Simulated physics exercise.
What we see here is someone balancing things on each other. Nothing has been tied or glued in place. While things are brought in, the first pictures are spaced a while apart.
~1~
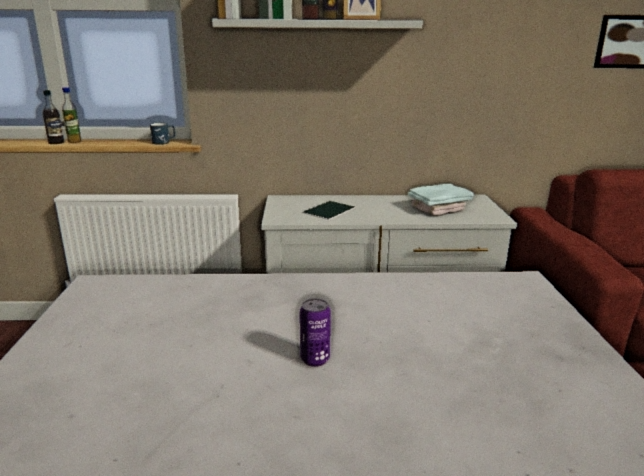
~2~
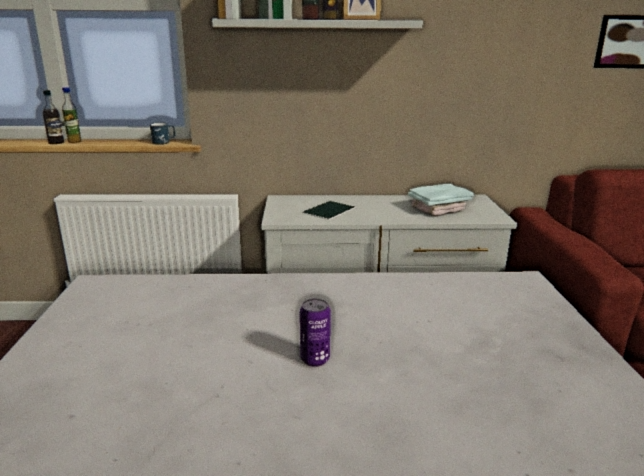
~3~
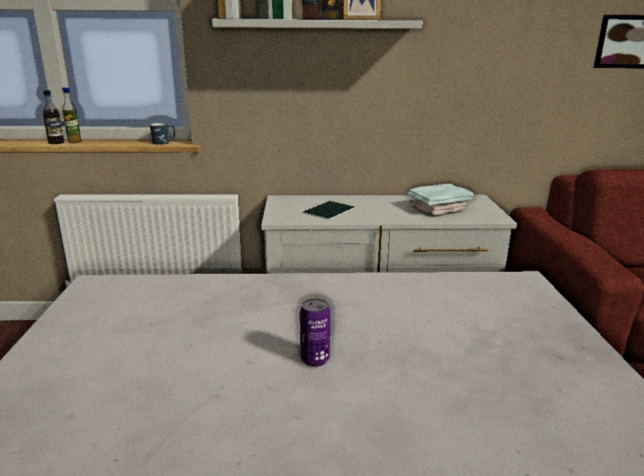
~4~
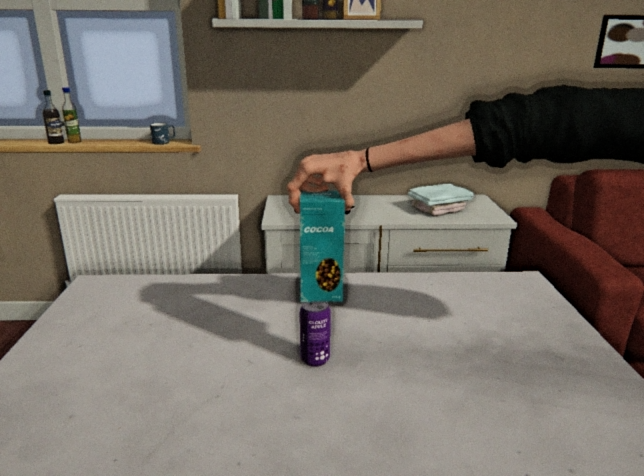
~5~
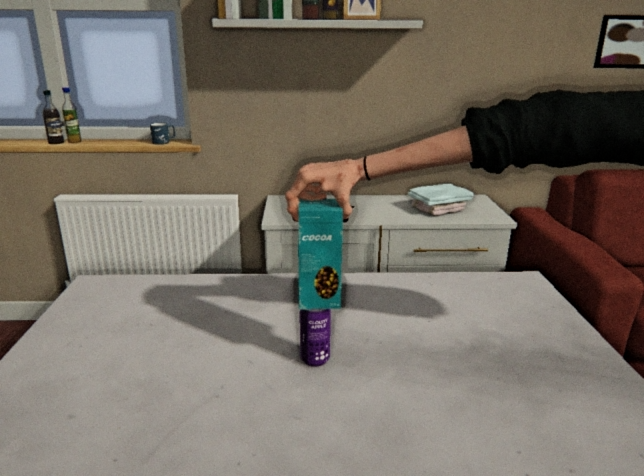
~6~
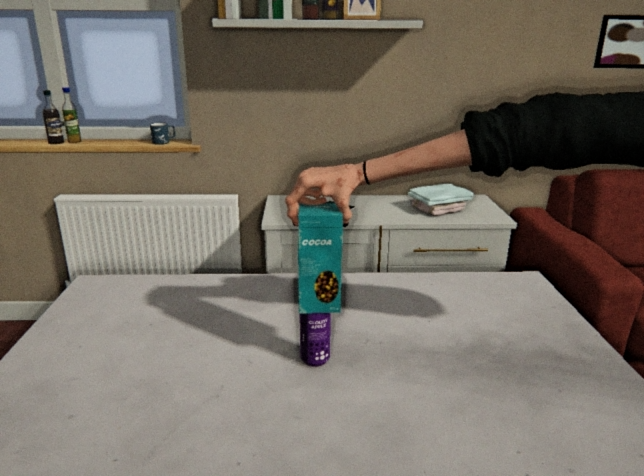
A hand reaching in from the right, lowering a turquoise cocoa carton onto a purple can standing on a pale table.
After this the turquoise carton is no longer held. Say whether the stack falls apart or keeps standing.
My prediction: Steady.
Then, 0.20 s past the last view, nothing moves.
Then, 0.50 s past the last view, turquoise carton resting near (320, 258).
Finally, both still in place. Final places as the last picture's camera would see them, turquoise carton near (320, 258). The pile holds.
